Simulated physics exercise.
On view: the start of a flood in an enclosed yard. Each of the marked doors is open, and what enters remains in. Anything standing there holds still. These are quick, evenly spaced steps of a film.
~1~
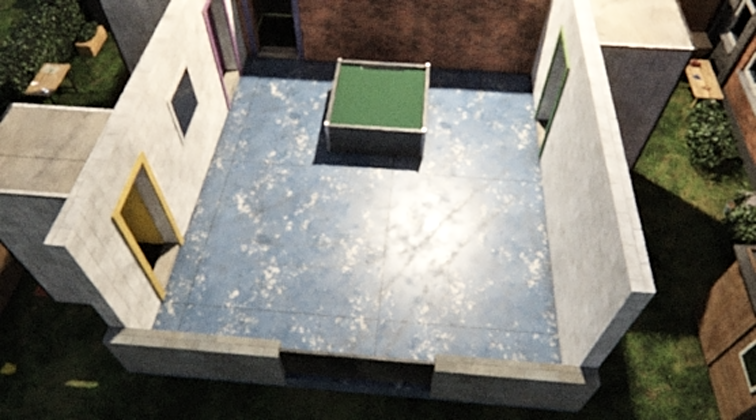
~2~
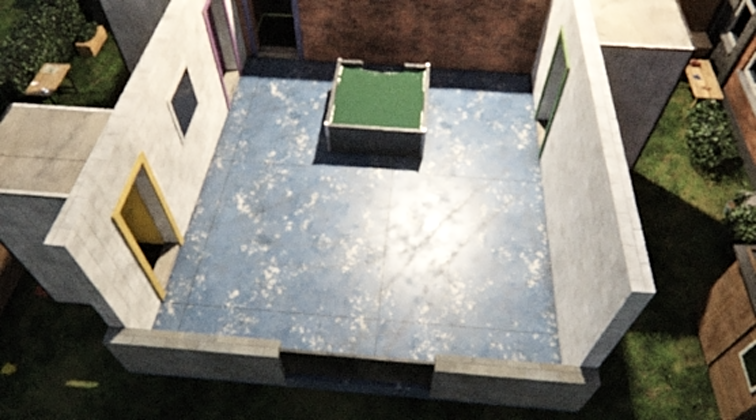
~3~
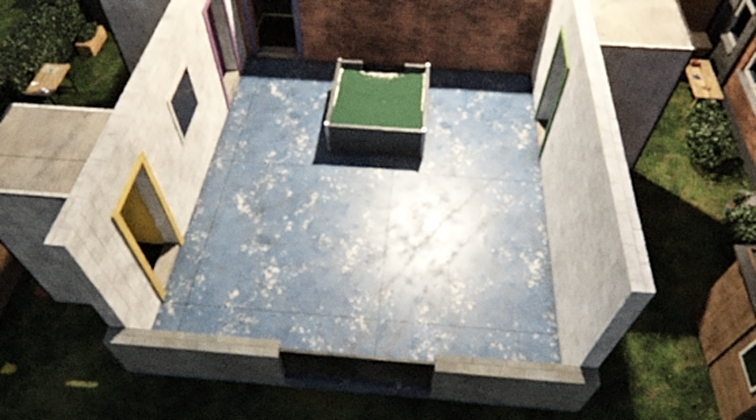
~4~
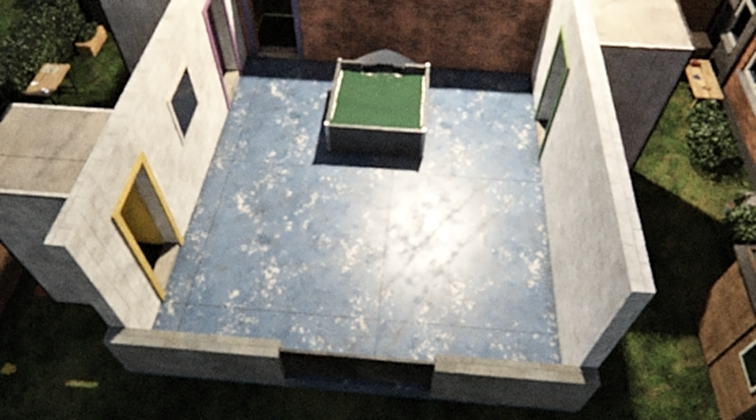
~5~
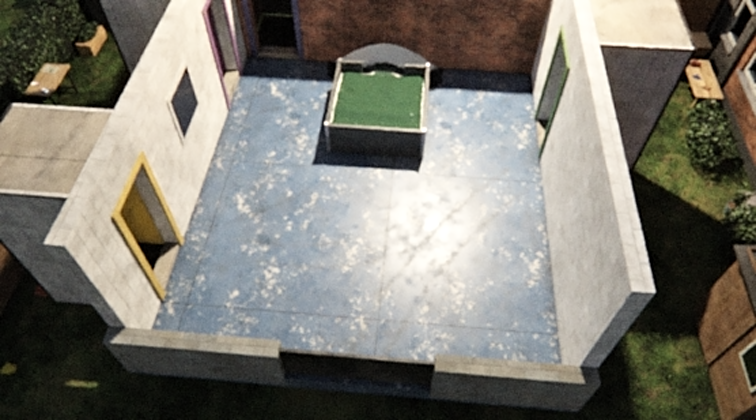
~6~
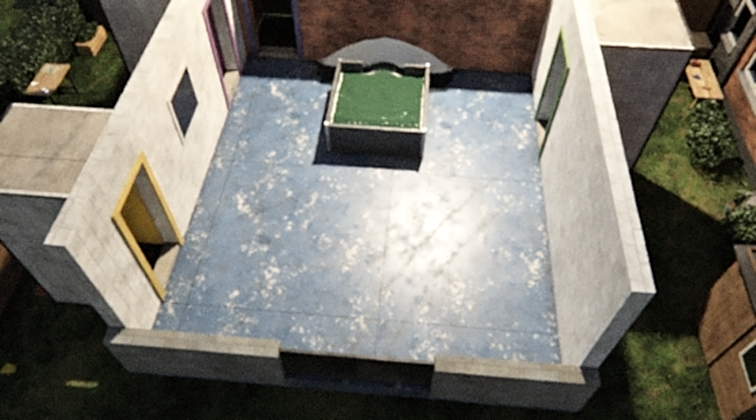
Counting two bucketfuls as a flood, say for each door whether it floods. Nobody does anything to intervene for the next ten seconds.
In order: I expect the green door to let through too much. I expect the yellow door to let through an acceptable amount. I expect the purple door to let through an acceptable amount. I expect the blue door to let through an acceptable amount.
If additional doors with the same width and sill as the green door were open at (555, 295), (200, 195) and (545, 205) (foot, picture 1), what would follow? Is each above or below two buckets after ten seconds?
Stays below the line; stays below the line; stays below the line.
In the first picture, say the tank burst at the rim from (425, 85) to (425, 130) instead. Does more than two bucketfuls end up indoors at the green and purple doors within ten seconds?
I think the green door crosses the limit and the purple door remains below the limit.
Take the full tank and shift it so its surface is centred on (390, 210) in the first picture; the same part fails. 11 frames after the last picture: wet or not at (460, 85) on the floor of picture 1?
Soaked.
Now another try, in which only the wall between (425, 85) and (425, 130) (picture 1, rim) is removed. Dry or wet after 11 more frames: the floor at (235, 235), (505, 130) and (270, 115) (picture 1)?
In turn: Untouched, then inundated, then untouched.
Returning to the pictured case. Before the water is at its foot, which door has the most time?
Answer - the yellow-painted one.
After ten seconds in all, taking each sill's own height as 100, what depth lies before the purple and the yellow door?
About 30 and 30 %.
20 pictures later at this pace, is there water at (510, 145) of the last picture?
Looking there, it would be swamped.
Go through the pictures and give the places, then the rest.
In the first picture, still water in the tank at (380, 97).
In the second picture, the front is at a hidden place, out from the gap on the tank's far side.
In the third picture, water pours out on the tank's far side and has run to a hidden place.
In the fourth picture, the front is at a hidden place, out from the gap on the tank's far side.
In the fifth picture, water pours out on the tank's far side and has run to (332, 63).
In the sixth picture, water pours out on the tank's far side and has run to (318, 62).
A moment on, water covers 15 % of the floor; the green door not reached, the yellow door not reached, the purple door not reached, the blue door wet at the sill, nothing in.
Next, water covers 25 % of the floor; the green door under two buckets in, the yellow door not reached, the purple door wet at the sill, nothing in, the blue door wet at the sill, nothing in.
Then, water covers 35 % of the floor; the green door over two buckets in, the yellow door not reached, the purple door under two buckets in, the blue door under two buckets in.
Later, water covers 80 % of the floor; the green door over two buckets in, the yellow door wet at the sill, nothing in, the purple door under two buckets in, the blue door under two buckets in.
In the end, water covers 95 % of the floor; the green door over two buckets in, the yellow door wet at the sill, nothing in, the purple door under two buckets in, the blue door under two buckets in.
